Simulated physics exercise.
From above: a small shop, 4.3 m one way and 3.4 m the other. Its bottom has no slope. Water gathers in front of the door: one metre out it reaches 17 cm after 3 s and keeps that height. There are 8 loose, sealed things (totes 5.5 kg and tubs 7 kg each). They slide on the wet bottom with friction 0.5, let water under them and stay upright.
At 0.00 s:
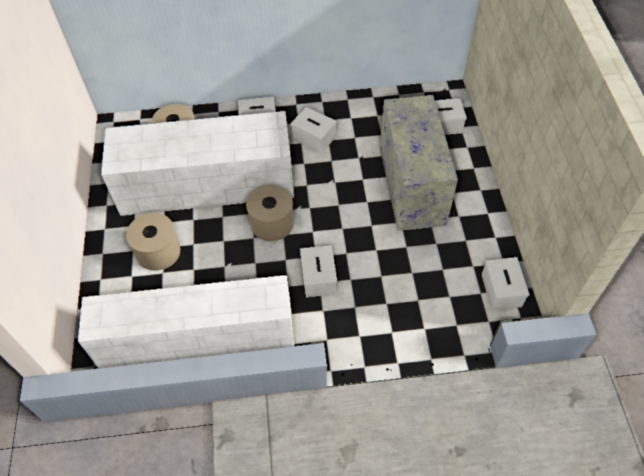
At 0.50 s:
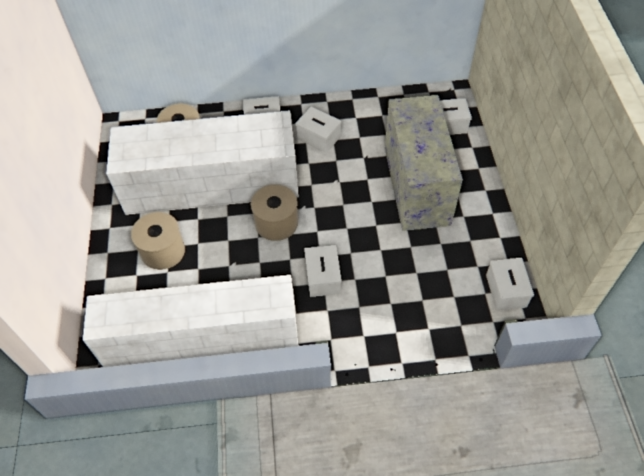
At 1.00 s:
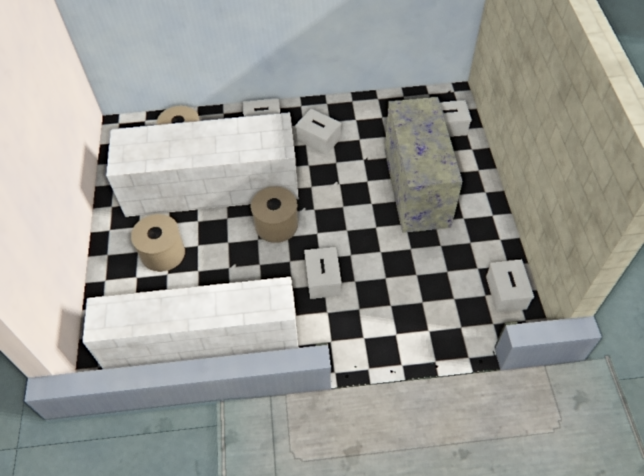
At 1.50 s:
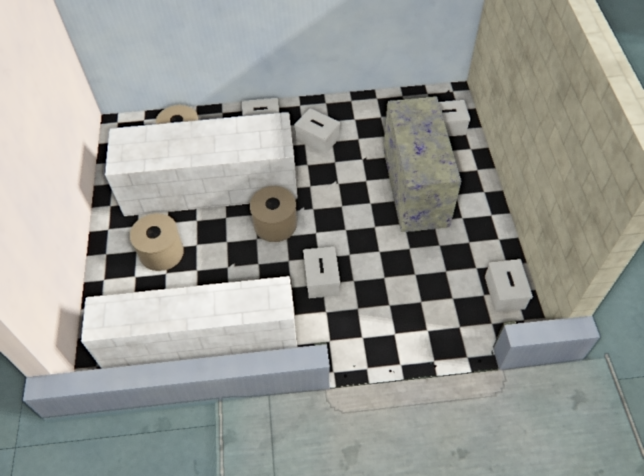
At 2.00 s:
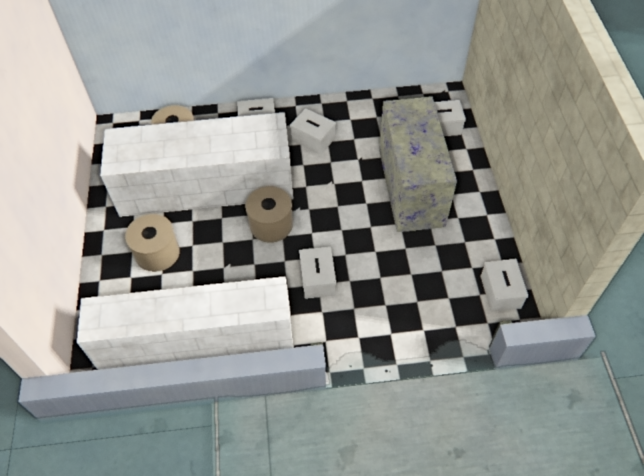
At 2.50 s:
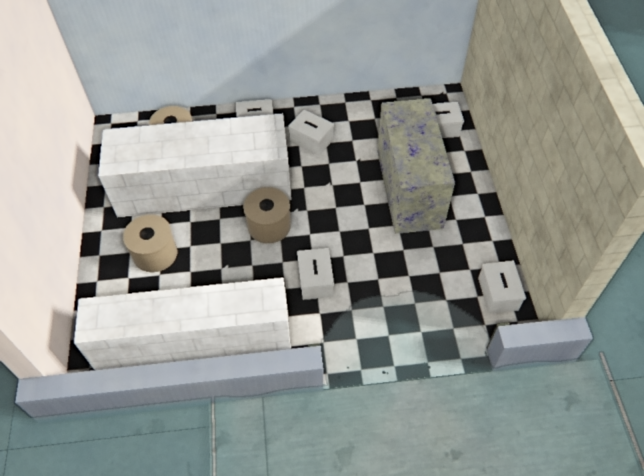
A small shop with a checkered floor seen from above, water covering the ground outside, then spreading in through the doorway.
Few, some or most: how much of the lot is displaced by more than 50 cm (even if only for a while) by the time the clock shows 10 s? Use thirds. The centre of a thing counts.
It is two thirds or above.
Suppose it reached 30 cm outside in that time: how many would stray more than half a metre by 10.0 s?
Then 7.
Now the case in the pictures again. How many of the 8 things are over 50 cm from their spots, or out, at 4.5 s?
0 of them.
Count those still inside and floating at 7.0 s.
I count 3.
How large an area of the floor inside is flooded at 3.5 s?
Some 2.5 m2.
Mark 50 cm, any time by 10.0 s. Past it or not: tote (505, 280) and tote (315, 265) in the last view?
In turn: Under, past it.
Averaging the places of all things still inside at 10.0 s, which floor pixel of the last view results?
At about (234, 206).
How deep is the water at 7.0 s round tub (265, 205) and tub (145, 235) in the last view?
About 6 and 2 cm.
After 3.5 s 0 of 8 are over 50 cm from their spots; 0 afloat.
After 4.5 s 0 of 8 are over 50 cm from their spots; 0 afloat.
After 7.0 s 3 of 8 are over 50 cm from their spots; 3 afloat.
After 10.0 s 7 of 8 are over 50 cm from their spots, and 7 have been at some point; 8 afloat.
